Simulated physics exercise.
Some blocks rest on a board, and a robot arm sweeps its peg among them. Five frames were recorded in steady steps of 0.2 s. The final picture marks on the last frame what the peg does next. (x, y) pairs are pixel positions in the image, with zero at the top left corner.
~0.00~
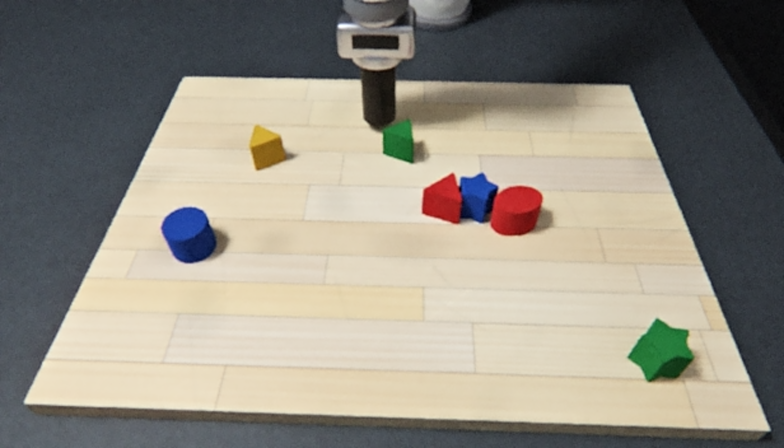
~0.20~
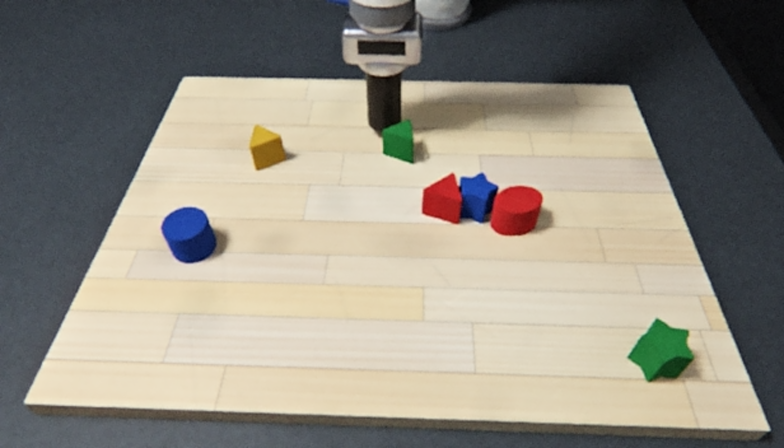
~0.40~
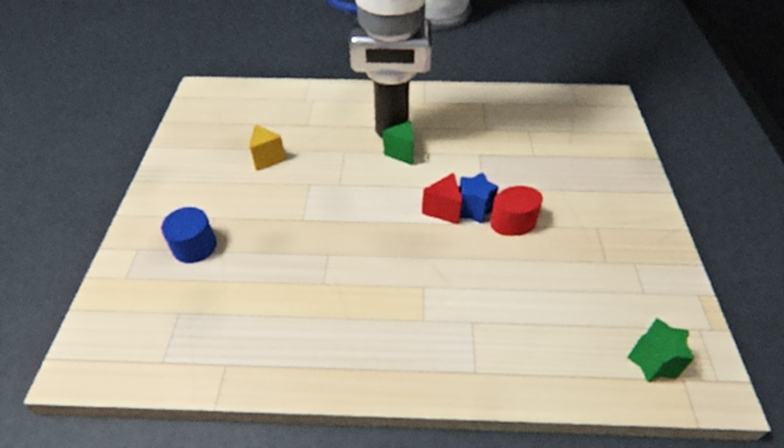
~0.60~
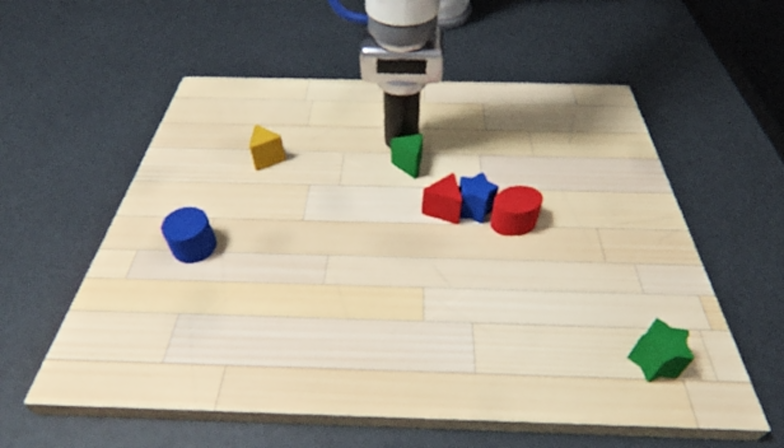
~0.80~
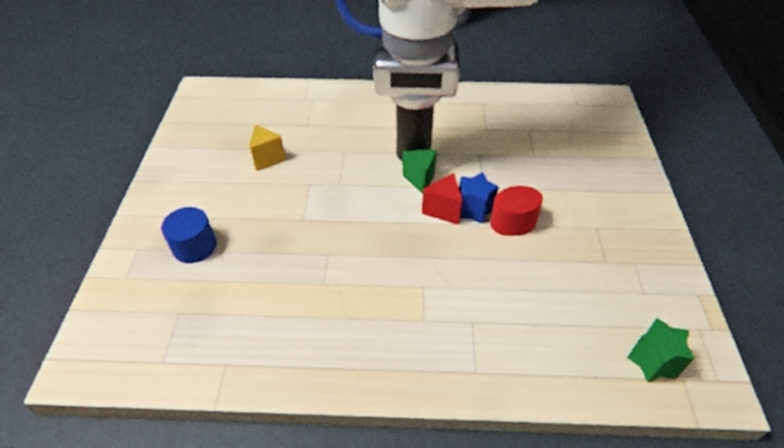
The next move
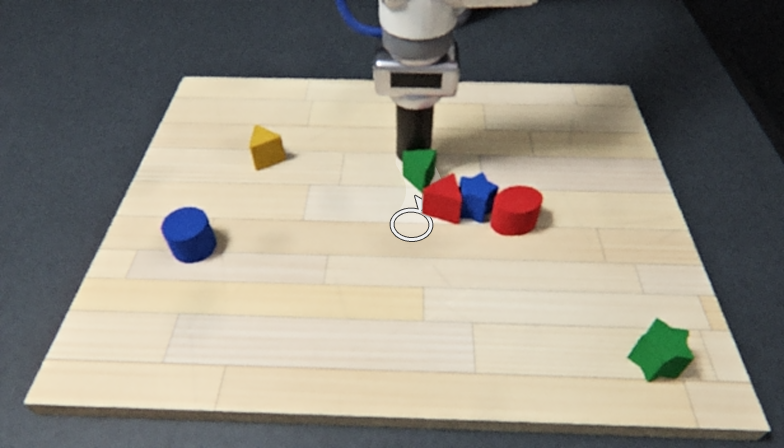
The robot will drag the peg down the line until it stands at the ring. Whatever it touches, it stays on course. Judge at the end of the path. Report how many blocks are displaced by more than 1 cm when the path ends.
The push moves two blocks more than 1 cm.
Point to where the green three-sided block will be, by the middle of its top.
My prediction: (423, 224).
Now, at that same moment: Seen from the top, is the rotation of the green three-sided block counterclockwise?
The answer is yes.
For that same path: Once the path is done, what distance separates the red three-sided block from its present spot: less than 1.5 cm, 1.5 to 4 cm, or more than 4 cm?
The move is medium, 1.5 to 4 cm.
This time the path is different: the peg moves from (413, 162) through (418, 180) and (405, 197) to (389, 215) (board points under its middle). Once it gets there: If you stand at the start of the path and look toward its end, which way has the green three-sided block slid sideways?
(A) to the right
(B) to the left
The answer is B.
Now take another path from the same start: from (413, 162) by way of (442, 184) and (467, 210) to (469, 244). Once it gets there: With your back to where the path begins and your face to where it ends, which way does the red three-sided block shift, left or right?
Facing the way the path runs, start to end, you'll find the red three-sided block has shifted right.
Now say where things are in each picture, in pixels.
Tip of the peg at (379, 116), middles of tops, green three-sided block at (402, 129), red three-sided block at (446, 187), blue star at (478, 185), in the first picture.
Peg at (385, 122), nothing pushed, in the second picture.
Peg at (392, 130), green three-sided block at (403, 131), in the third picture.
Peg at (401, 140), green three-sided block at (410, 142), in the fourth picture.
Peg at (414, 153), green three-sided block at (422, 157), red three-sided block at (446, 187), blue star at (478, 185), in the fifth picture.
The line goes from (413, 162) by way of (423, 181) and (423, 203) to (411, 224).
On the path given first. Halfway along, peg at (425, 184); green three-sided block at (429, 190); red three-sided block at (451, 199), turned 25° anticlockwise.
At the end, peg at (412, 216); green three-sided block at (423, 224), turned 20° anticlockwise; red three-sided block at (454, 202), turned 35° anticlockwise; blue star unmoved.
